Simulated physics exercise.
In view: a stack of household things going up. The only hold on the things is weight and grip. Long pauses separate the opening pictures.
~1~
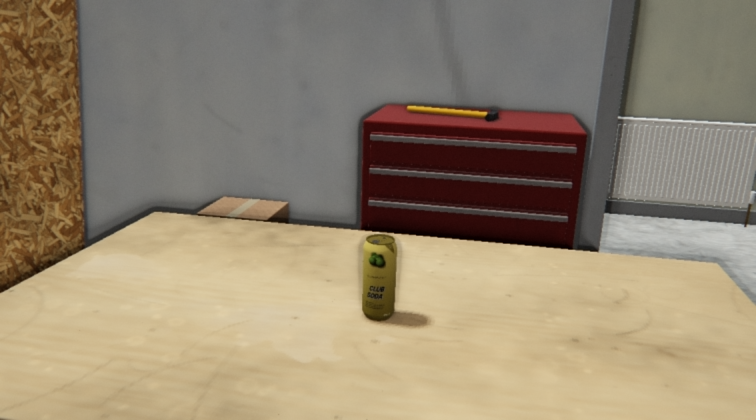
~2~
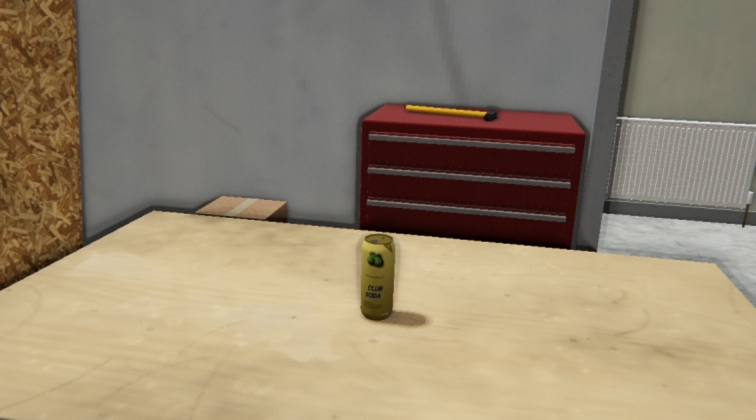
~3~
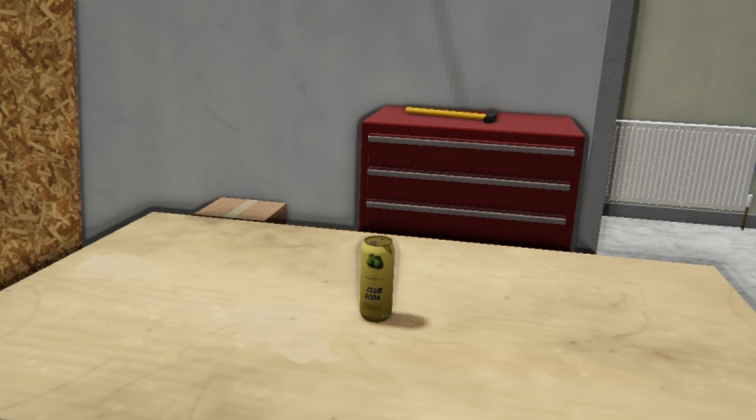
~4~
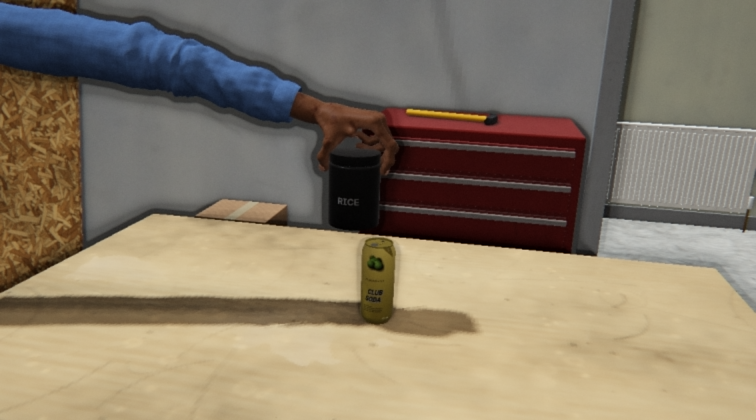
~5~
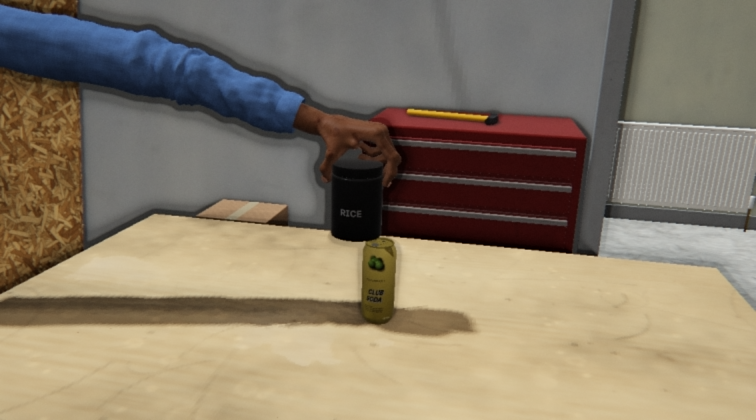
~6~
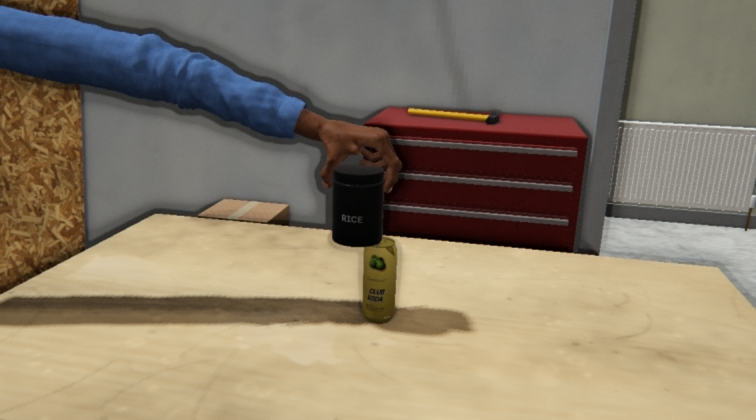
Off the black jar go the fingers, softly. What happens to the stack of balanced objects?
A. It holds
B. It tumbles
It tumbles.
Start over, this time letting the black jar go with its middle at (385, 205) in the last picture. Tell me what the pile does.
Stands firm.
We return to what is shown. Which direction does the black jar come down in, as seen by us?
That would be the viewer's left.
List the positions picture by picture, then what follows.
In the first frame, the last thing is not in view yet; yellow can (379, 278).
In the second frame, the last thing is not in view yet; yellow can (378, 278).
In the third frame, the last thing is not in view yet; yellow can (377, 280).
In the fourth frame, coming down; black jar (354, 188); yellow can (378, 282).
In the fifth frame, coming down; black jar (357, 199); yellow can (379, 282).
In the sixth frame, in place under the hand; black jar (358, 204); yellow can (380, 281).
Then, 0.40 s later than the last frame, black jar now fallen.
Then, 0.50 s later than the last frame, things are still on the move.
Then, 0.60 s later than the last frame, as before.
Then, 1.00 s later than the last frame, nothing new.
When it is over, fallen, black jar; yellow can as before. End places, in pixels of the last picture, black jar near (263, 283). The pile comes apart.
